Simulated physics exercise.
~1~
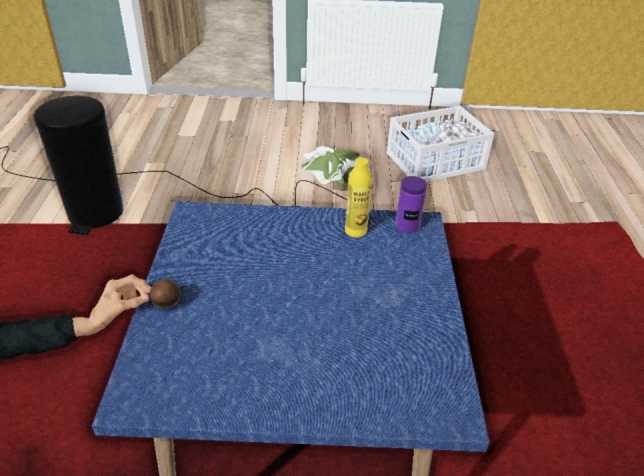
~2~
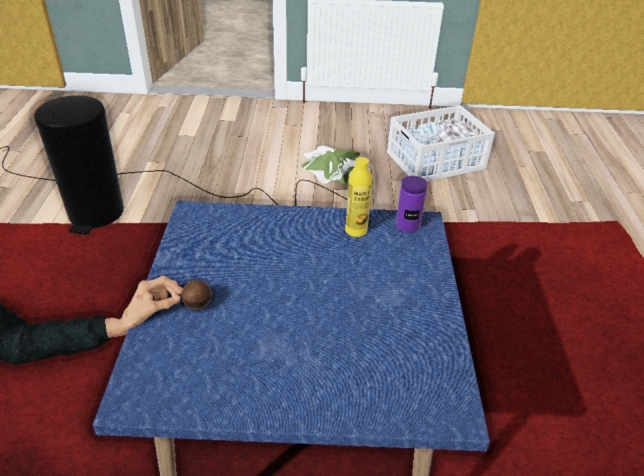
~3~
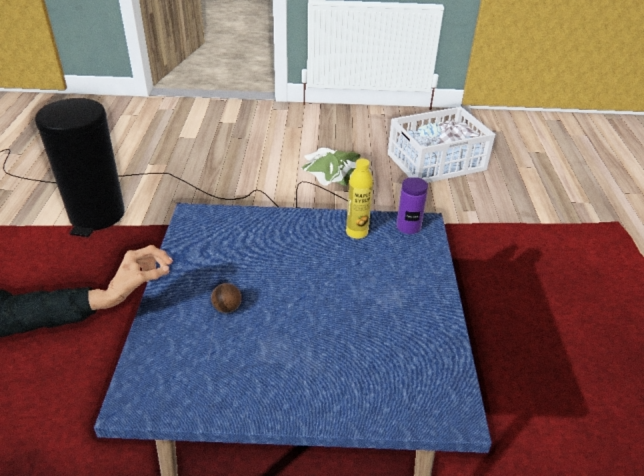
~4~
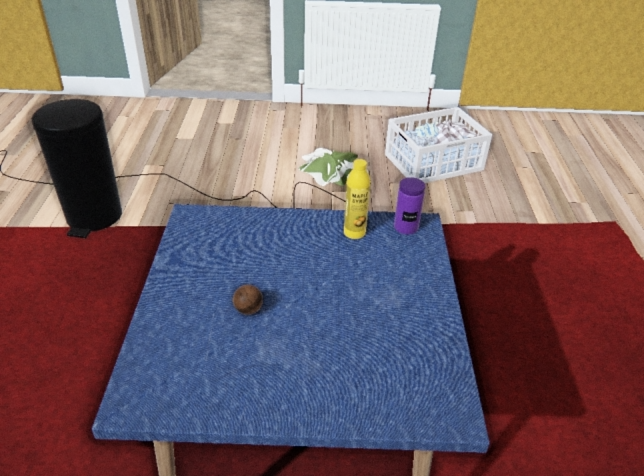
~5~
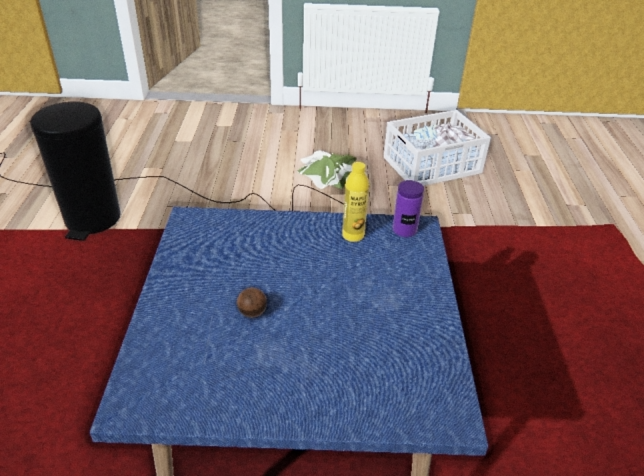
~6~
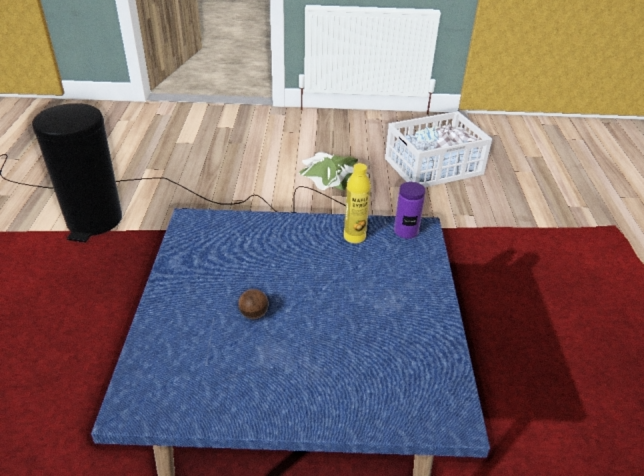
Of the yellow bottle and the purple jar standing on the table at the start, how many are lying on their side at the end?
None of them are lying down, as the yellow bottle and the purple jar both still stand upright at the end.
